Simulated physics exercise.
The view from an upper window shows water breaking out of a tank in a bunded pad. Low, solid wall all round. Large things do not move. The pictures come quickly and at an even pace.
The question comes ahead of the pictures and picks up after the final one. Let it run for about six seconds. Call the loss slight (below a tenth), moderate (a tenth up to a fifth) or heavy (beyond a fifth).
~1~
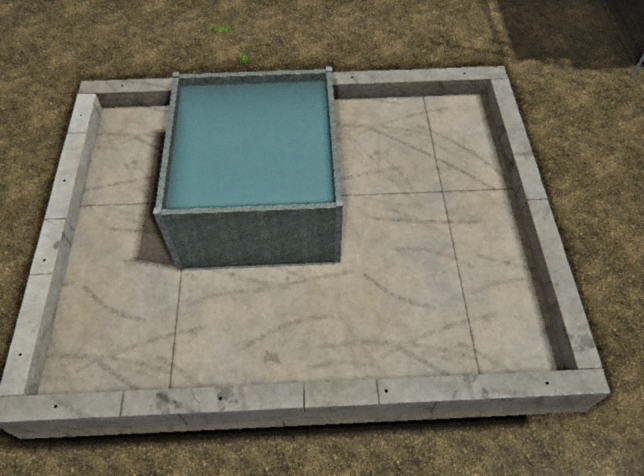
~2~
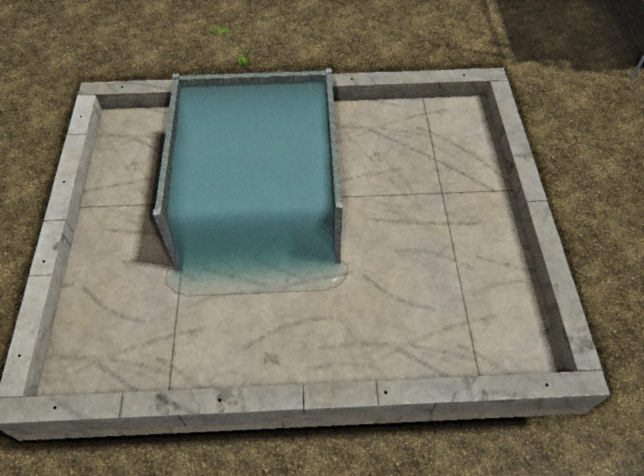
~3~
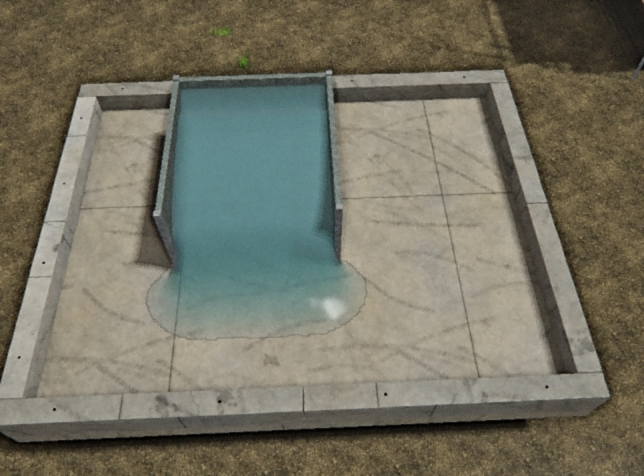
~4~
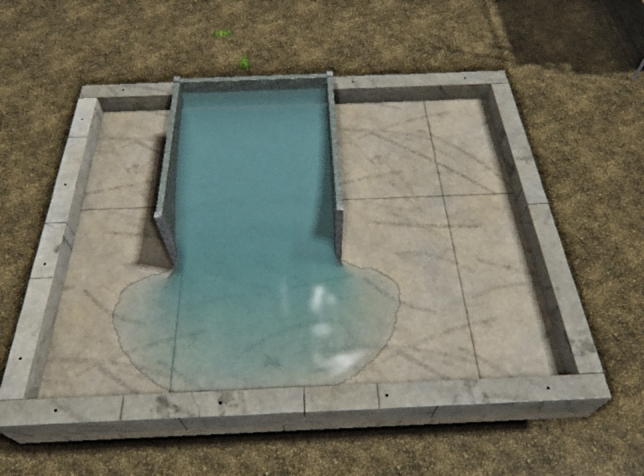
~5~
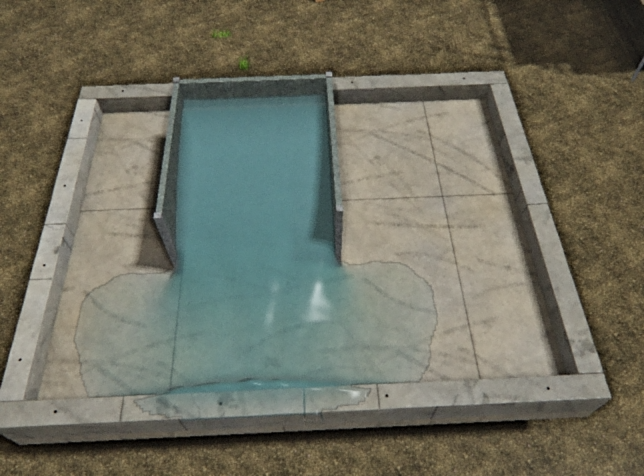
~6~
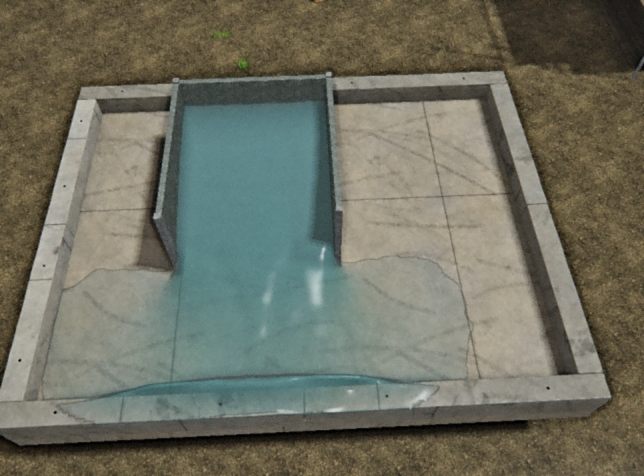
Heavy.
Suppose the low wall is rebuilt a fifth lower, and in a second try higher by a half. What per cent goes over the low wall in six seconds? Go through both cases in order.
40 % and 10 %.
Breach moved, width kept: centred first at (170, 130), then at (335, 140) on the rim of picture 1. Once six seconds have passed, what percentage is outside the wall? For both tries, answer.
Some 34 in a hundred first, then some 22 in a hundred.
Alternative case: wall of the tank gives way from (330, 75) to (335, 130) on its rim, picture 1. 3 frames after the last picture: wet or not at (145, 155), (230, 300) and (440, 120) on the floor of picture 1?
Spared, spared, soaked.
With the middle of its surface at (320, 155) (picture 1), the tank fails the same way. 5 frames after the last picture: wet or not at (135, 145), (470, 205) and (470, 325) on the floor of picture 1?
Taking the three spots as listed, I'd say no flooding, then no flooding, then flooding.
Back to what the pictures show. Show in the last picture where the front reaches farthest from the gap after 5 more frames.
Somewhere close to (564, 383).
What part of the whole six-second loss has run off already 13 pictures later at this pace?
Near 90 in a hundred.
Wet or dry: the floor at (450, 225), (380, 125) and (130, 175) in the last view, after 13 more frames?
Taking them in the order asked, they are waterlogged, unflooded and waterlogged.
A moment on, water covers 35 % of the floor; the low wall has let 3 % over.
Next, water covers 35 % of the floor; the low wall has let 10 % over.
Then, water covers 65 % of the floor; the low wall has let 24 % over.
Later, water covers 75 % of the floor; the low wall has let 27 % over.
In the end, water covers 80 % of the floor; the low wall has let 27 % over.
